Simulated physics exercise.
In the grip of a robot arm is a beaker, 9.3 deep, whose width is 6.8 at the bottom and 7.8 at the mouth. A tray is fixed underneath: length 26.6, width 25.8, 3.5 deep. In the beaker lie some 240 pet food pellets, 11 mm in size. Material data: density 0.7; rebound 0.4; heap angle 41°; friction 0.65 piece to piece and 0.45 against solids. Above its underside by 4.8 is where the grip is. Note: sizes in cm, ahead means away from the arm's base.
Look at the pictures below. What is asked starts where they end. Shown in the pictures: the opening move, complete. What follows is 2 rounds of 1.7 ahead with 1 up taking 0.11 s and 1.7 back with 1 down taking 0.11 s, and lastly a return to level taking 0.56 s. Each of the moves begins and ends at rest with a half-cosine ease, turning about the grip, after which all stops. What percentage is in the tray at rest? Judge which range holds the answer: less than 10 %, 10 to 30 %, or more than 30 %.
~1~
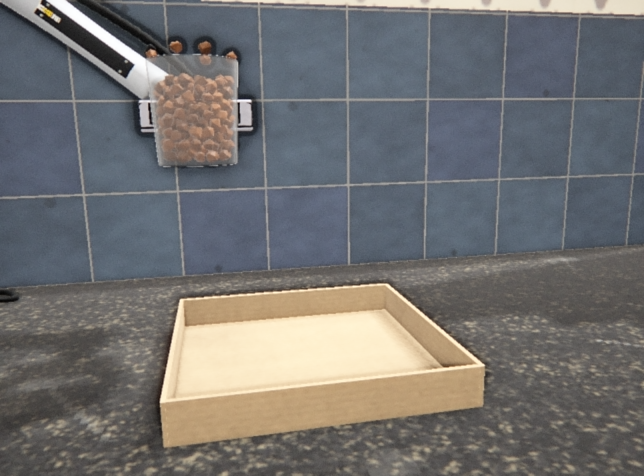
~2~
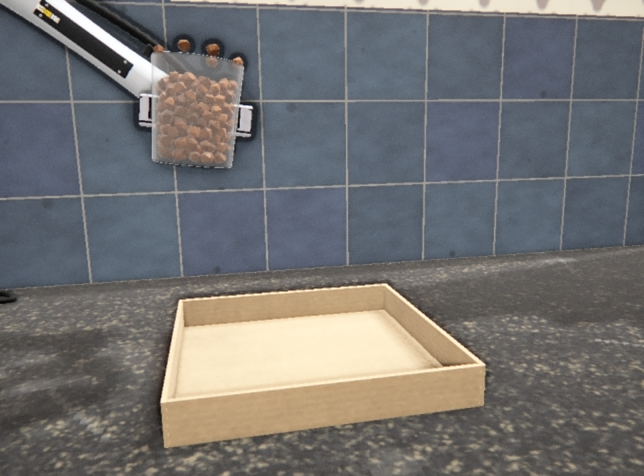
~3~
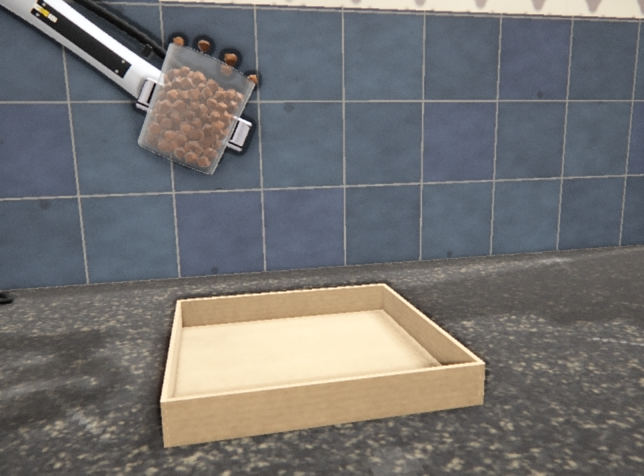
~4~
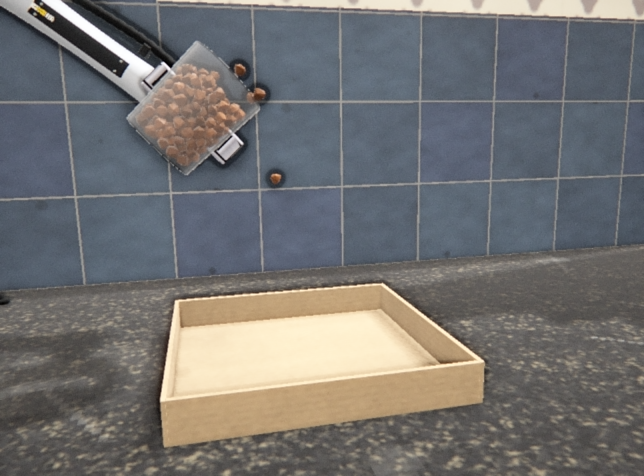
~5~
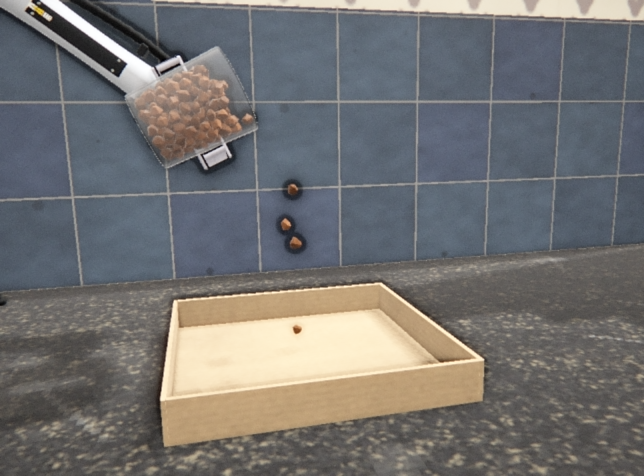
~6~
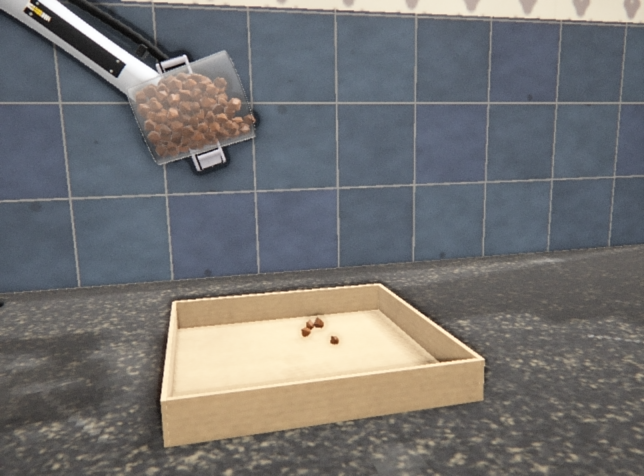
The range is 10 to 30 %.
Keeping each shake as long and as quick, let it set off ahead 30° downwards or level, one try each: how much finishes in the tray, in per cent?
Try one gives about 5 in a hundred, try two about 10 in a hundred.
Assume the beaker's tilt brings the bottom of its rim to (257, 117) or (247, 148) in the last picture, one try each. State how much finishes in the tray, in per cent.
Near 5 and 35 in a hundred.
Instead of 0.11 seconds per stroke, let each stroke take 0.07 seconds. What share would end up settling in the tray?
About 40 per cent, then.
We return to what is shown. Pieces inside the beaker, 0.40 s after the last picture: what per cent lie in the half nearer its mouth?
Some 50 per cent.
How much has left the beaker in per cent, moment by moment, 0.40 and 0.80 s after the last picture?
At the first moment 10 per cent, at the second 15 per cent.
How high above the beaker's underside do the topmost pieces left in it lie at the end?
9.5 cm.
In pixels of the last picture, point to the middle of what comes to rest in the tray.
It lands close to (327, 352).
Then, 0.40 s after the last picture, tilted 72° forward, highest piece 28 above the table; 218 in the beaker, 17 in the tray, 6 in flight or on a rim.
Then, 0.80 s after the last picture, tilted 20° forward, highest piece 30 above the table; 207 in the beaker, 34 in the tray.
Then, 1.20 s after the last picture, level, highest piece 30 above the table; 207 in the beaker, 34 in the tray.
Then, 2.25 s after the last picture, level, highest piece 30 above the table; 207 in the beaker, 34 in the tray.
Final count, 207 in the beaker, 34 in the tray. That is 14 % in the tray.
